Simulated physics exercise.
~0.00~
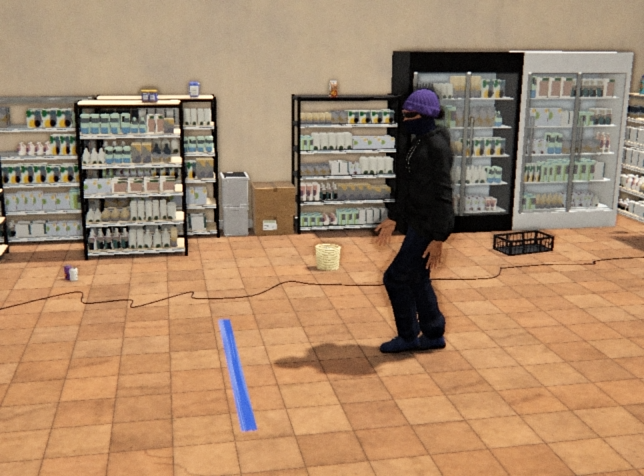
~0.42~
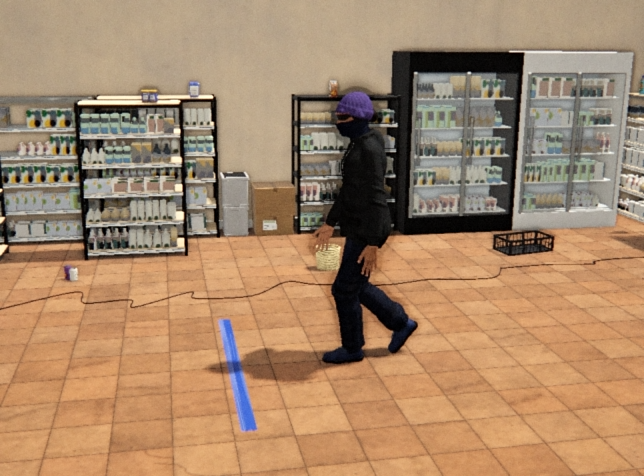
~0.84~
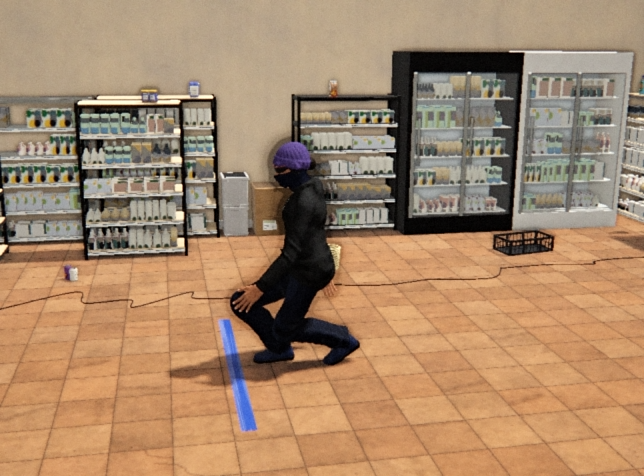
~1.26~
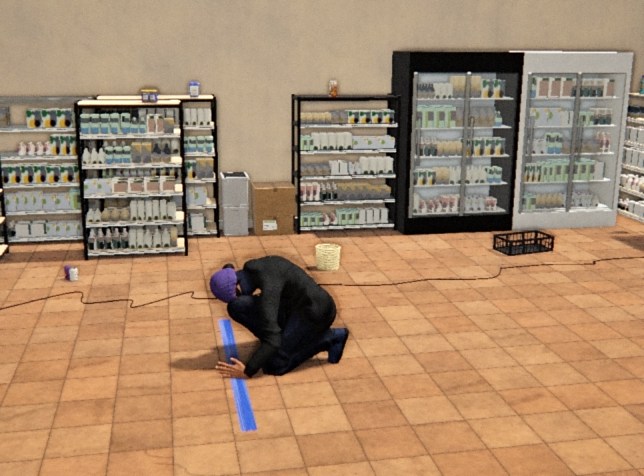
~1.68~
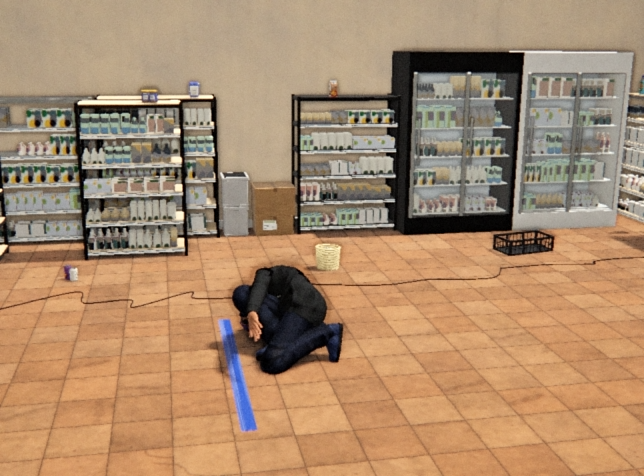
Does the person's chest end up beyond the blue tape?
No, the person folds down over bent knees on the right side of the tape, and the chest comes to rest short of it.
